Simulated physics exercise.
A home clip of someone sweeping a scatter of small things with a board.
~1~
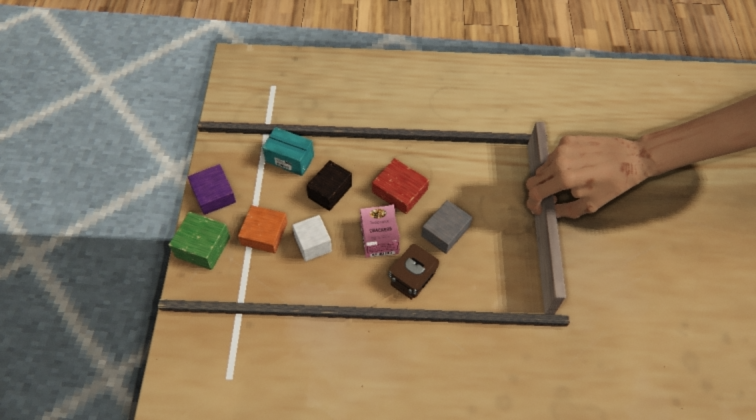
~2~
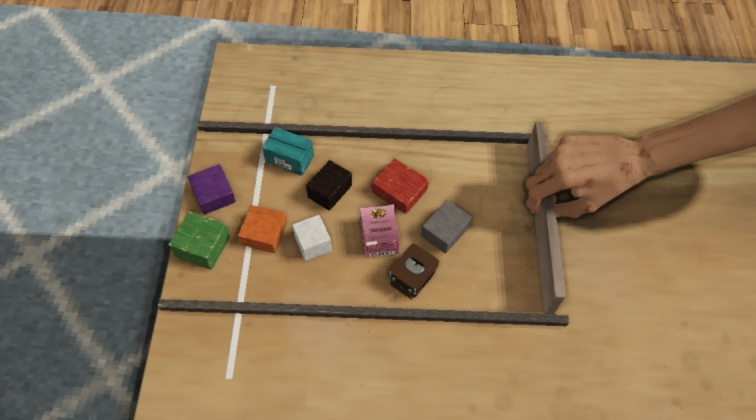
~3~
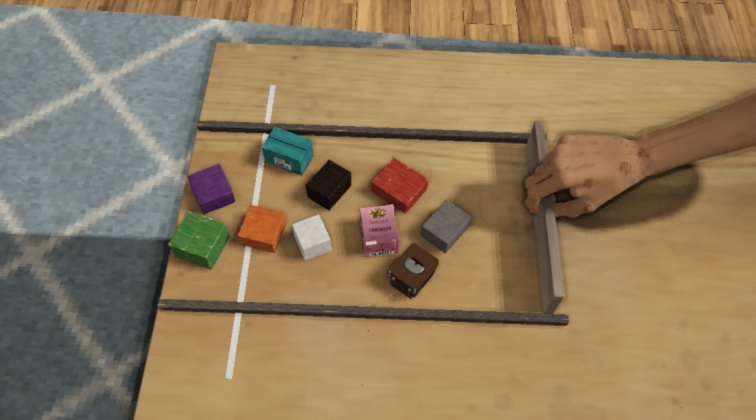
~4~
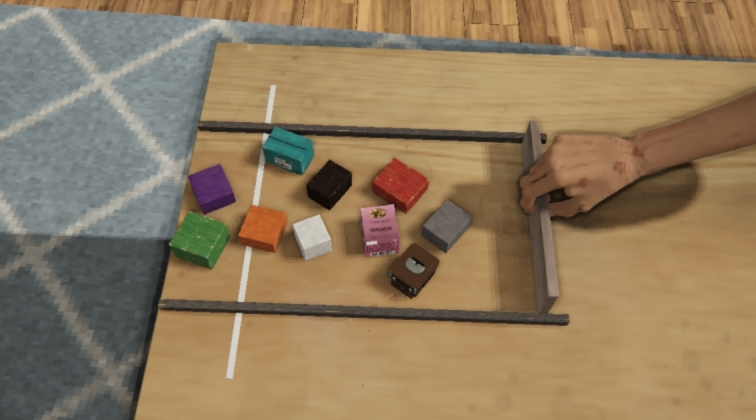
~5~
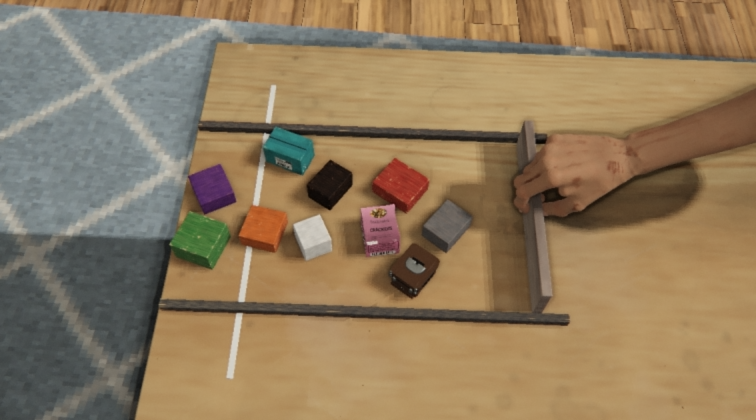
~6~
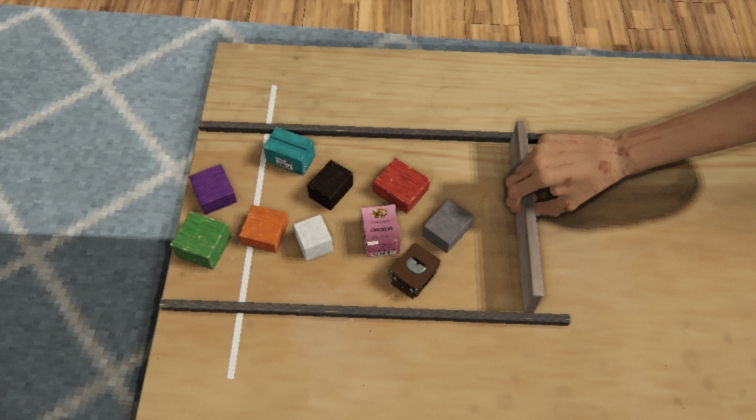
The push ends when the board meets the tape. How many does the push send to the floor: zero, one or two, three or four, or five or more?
The number that fall off is three or four.
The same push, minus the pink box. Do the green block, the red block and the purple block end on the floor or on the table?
The green block tumbles off, the red block remains up, the purple block drops off.
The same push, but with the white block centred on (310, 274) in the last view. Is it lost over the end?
From there it holds on.
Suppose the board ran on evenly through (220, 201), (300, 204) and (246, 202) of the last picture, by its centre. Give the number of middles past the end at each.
The counts: 6, 1 and 4.
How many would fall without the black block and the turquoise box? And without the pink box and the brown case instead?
The counts: 3 and 3.
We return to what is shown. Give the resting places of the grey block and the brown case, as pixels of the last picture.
About (236, 227), and the other about (227, 273).
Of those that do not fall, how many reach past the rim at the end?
That would be 0.
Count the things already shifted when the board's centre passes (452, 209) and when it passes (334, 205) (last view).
First 1, then 9.
A little later, none off yet; green block at rest near (201, 240); purple block at rest near (213, 189); orange block at rest near (264, 229).
Next, none off yet; green block shifted a little near (188, 241); purple block at rest near (213, 189); orange block shifted about its own width near (232, 225).
When it is over, the number that fall off is three or four; down, white block, orange block, purple block and green block.
